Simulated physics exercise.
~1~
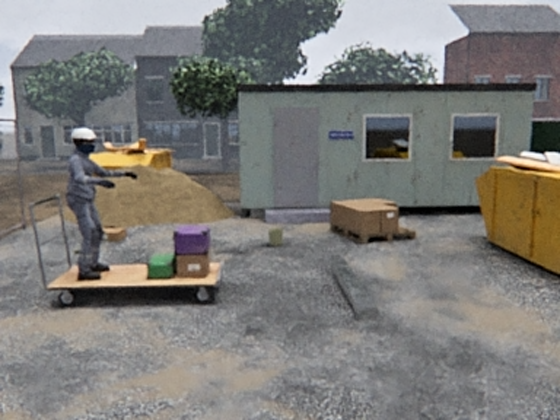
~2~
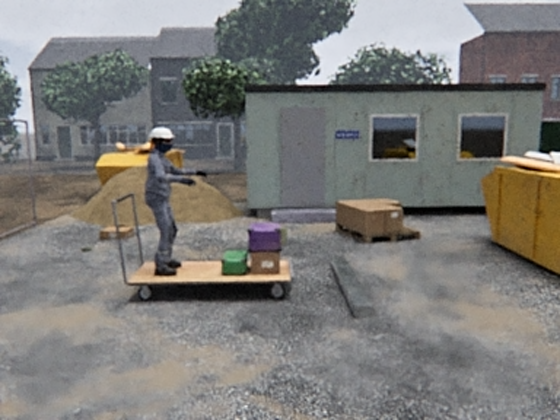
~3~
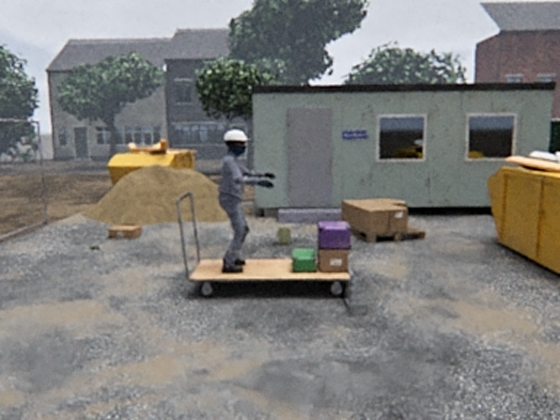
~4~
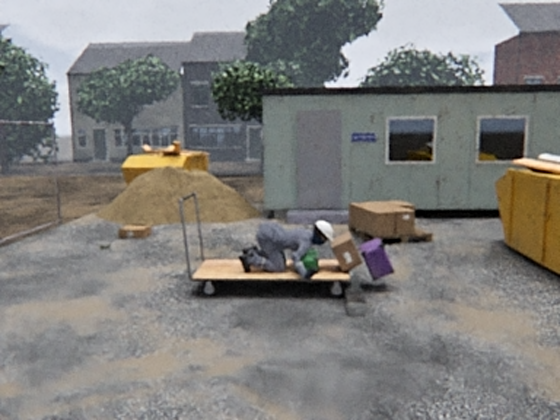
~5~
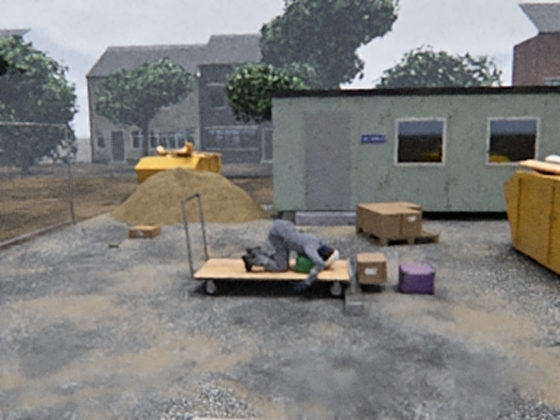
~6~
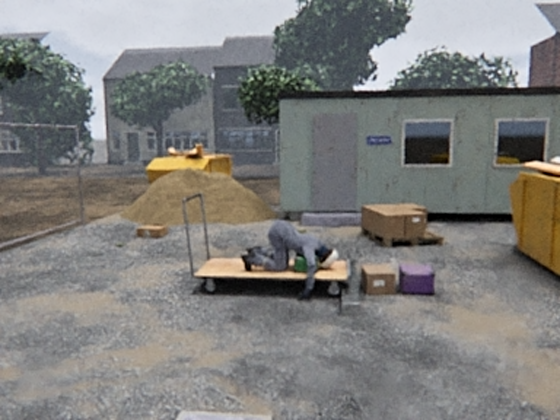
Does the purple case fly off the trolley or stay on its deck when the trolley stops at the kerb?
The purple case flies off the right end of the trolley and comes to rest on the gravel beyond the kerb.
